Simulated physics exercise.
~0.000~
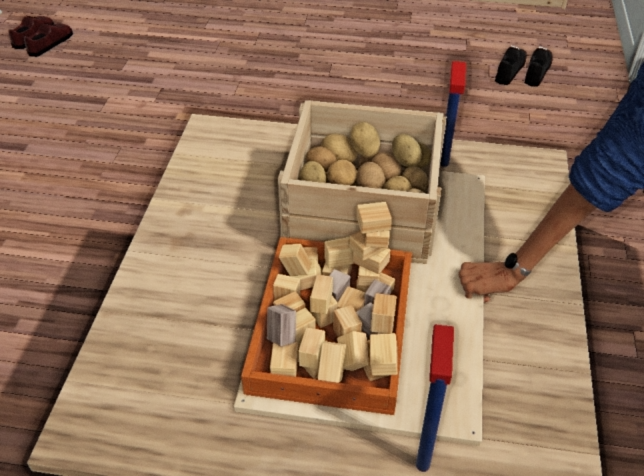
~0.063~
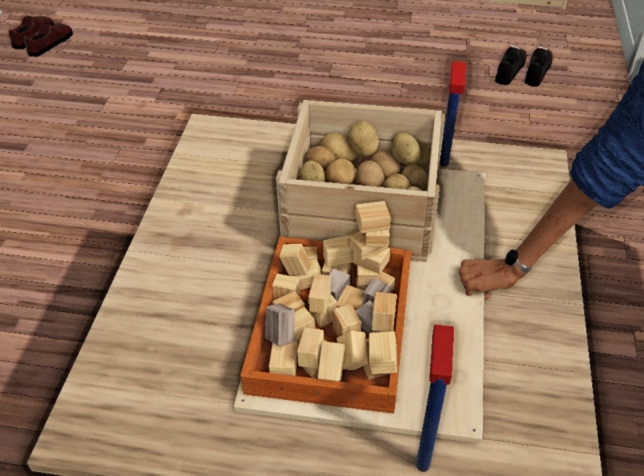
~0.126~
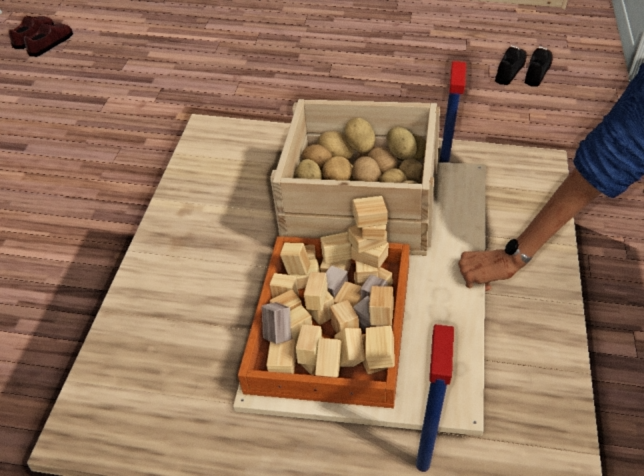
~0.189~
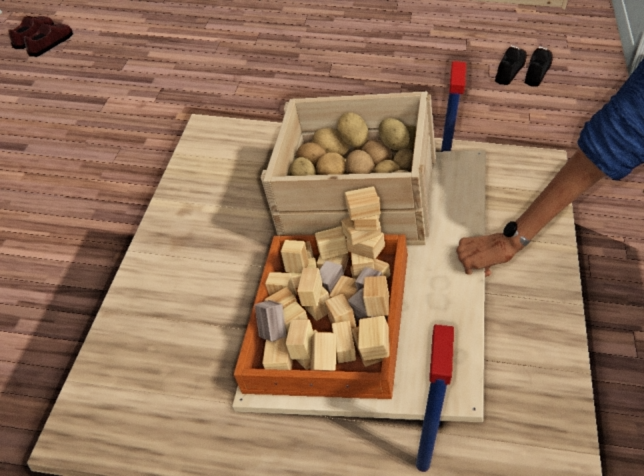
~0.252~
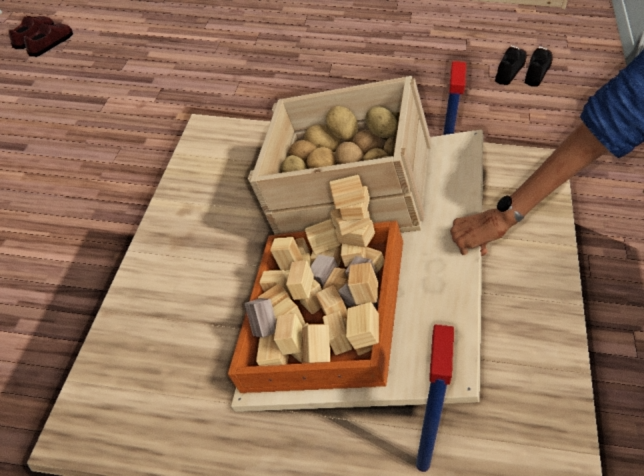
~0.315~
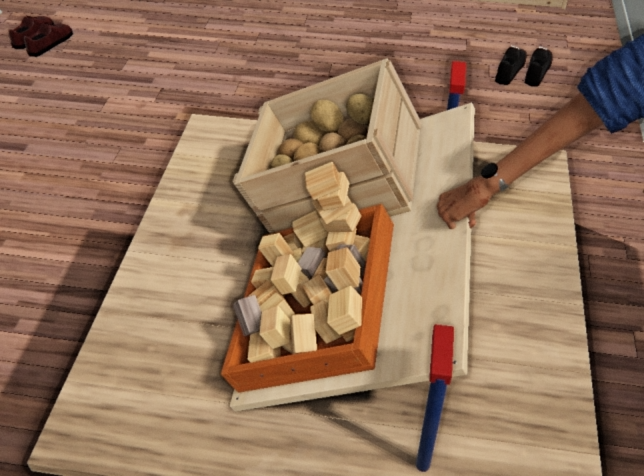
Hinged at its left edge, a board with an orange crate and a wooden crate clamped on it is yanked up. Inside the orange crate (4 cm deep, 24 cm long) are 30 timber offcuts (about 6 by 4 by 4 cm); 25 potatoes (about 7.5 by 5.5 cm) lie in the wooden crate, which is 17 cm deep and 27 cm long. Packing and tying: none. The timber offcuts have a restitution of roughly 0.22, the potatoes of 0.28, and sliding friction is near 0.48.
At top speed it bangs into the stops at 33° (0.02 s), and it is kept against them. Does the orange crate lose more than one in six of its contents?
Yes: I'd say the pieces that leave add up past a sixth.
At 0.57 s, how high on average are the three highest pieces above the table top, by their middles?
Their middles average near 24 cm high.
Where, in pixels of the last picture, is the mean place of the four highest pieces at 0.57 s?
Looks like somewhere near (333, 137).
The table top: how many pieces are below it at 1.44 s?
Count: Roughly 2.
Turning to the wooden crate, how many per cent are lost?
Lost from the wooden crate: 0 percent.
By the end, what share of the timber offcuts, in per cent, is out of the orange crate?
I'd put it at around 30 percent of them.
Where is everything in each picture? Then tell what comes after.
In the first frame (we follow the rim corner now nearest the camera), orange crate at (389, 393); wooden crate at (429, 196); tilt 0°; nothing out yet.
Orange crate at (388, 391); wooden crate at (428, 194); tilt 1°, in the second frame.
Orange crate at (386, 385); wooden crate at (422, 186); tilt 4°, in the third frame.
Orange crate at (380, 376); wooden crate at (411, 175); tilt 10°, in the fourth frame.
Orange crate at (370, 363); wooden crate at (393, 159); tilt 18°, in the fifth frame.
Orange crate at (352, 347); wooden crate at (366, 141); tilt 28°; nothing out yet, in the sixth frame.
After 0.33 s, the board meets the red stops.
After 0.43 s, tilt 33°; 0 of 30 out of the orange crate and 0 of 25 out of the wooden crate.
After 0.57 s, tilt 33°; 5 of 30 out of the orange crate and 0 of 25 out of the wooden crate.
After 0.83 s, tilt 33°; 9 of 30 out of the orange crate and 0 of 25 out of the wooden crate.
When it is over (at 1.44 s), 9 of 30 out of the orange crate and 0 of 25 out of the wooden crate. Asked share, 9 of 30, 30 per cent.
